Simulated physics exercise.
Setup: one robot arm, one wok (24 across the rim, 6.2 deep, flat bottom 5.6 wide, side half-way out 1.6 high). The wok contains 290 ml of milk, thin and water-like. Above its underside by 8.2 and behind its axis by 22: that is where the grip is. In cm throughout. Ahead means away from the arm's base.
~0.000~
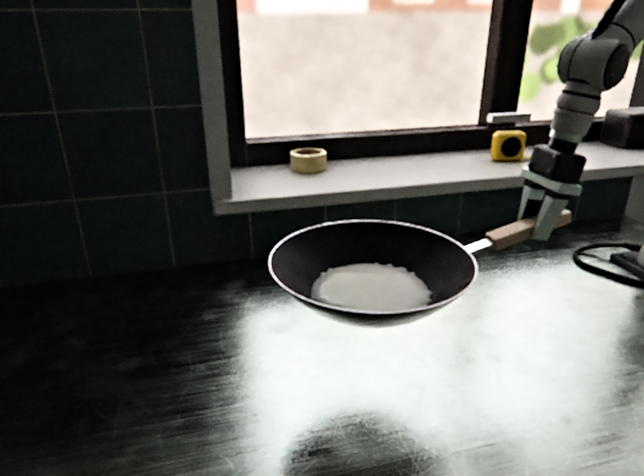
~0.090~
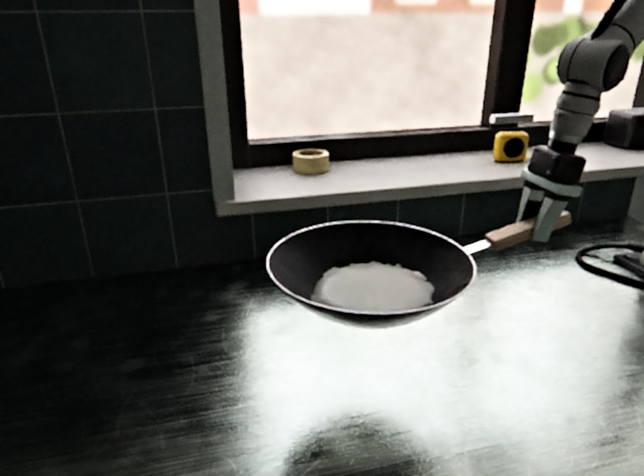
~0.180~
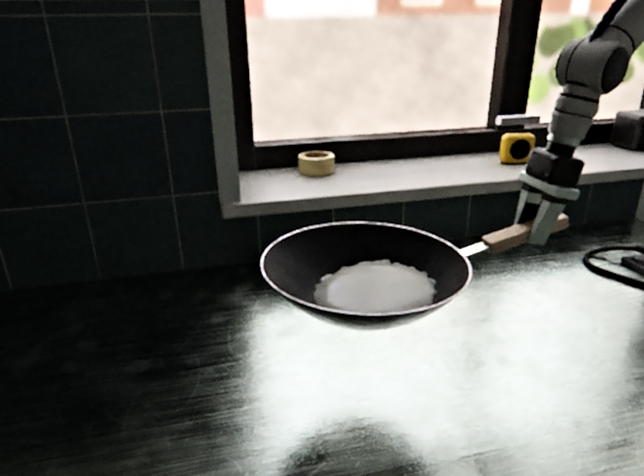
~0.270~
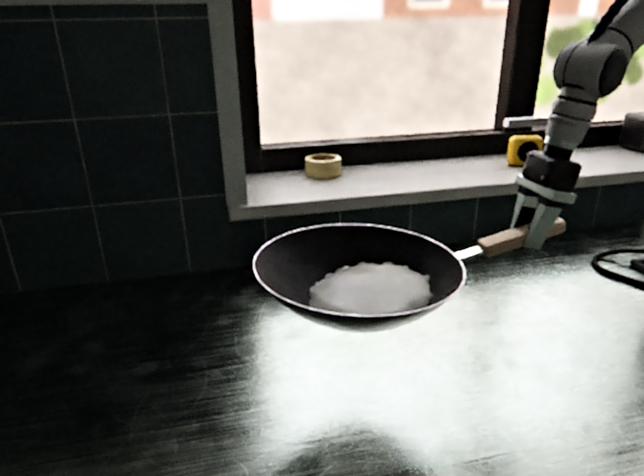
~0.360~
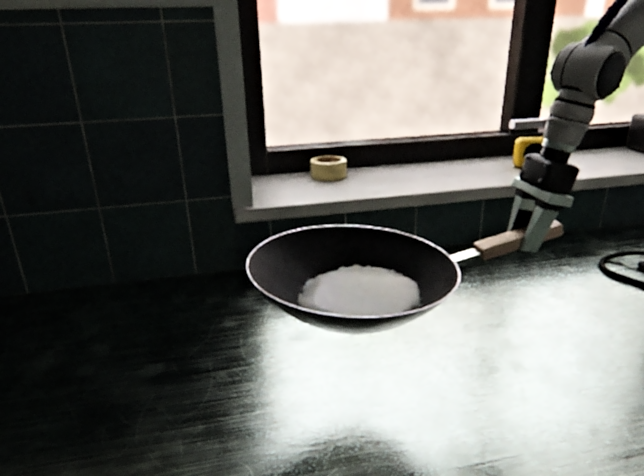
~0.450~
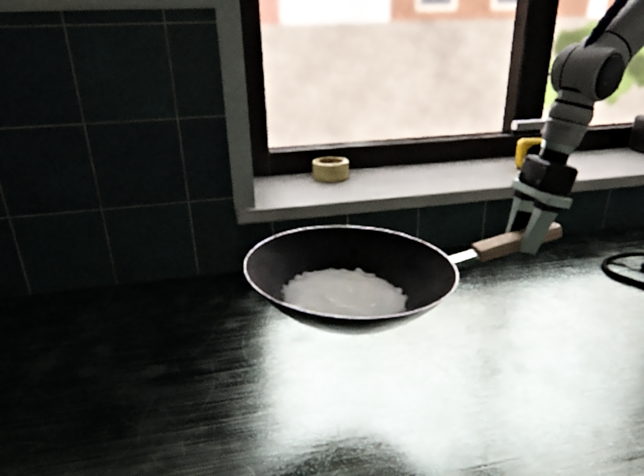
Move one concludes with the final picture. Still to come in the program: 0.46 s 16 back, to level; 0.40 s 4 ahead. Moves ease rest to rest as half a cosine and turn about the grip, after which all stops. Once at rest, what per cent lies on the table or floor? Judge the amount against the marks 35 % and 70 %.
It is between 35 and 70 %.
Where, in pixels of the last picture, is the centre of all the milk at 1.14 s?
Near (550, 279).
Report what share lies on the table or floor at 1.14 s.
Reading: Around 3 %.
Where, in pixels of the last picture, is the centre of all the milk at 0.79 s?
(431, 295), roughly.
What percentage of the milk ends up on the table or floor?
The share comes out near 60 %.
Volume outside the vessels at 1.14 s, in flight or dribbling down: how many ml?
About 130 ml.
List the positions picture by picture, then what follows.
Wok middle at (370, 283), level; upper third of the milk around (369, 290), from x 310 to 430, top at y 265; 290 ml in the wok, in the first frame.
Wok middle at (369, 284), level; upper third of the milk around (379, 289), from x 310 to 430, top at y 265, in the second frame.
Wok middle at (363, 285), tilted 1° backward; upper third of the milk around (391, 286), from x 315 to 435, top at y 260, in the third frame.
Wok middle at (357, 287), tilted 2° backward; upper third of the milk around (392, 286), from x 310 to 430, top at y 265, in the fourth frame.
Wok middle at (351, 288), tilted 3° backward; upper third of the milk around (376, 290), from x 300 to 420, top at y 265, in the fifth frame.
Wok middle at (349, 289), tilted 3° backward; upper third of the milk around (328, 298), from x 280 to 405, top at y 270; 290 ml in the wok, in the sixth frame.
By 0.79 s, level, liquid up to 16 above the table; 280 ml in the wok, 10 ml in the air or running down outside.
By 1.14 s, level, liquid up to 17 above the table; 150 ml in the wok, 10 ml on the table or floor, 130 ml in the air or running down outside.
By 1.51 s, level, liquid up to 17 above the table; 140 ml on the table or floor, 125 ml in the wok, 25 ml in the air or running down outside.
By 2.31 s, level, liquid up to 14 above the table; 170 ml on the table or floor, 120 ml in the wok.
Final state, 170 ml on the table or floor, 120 ml in the wok. That is 58 % on the table or floor.
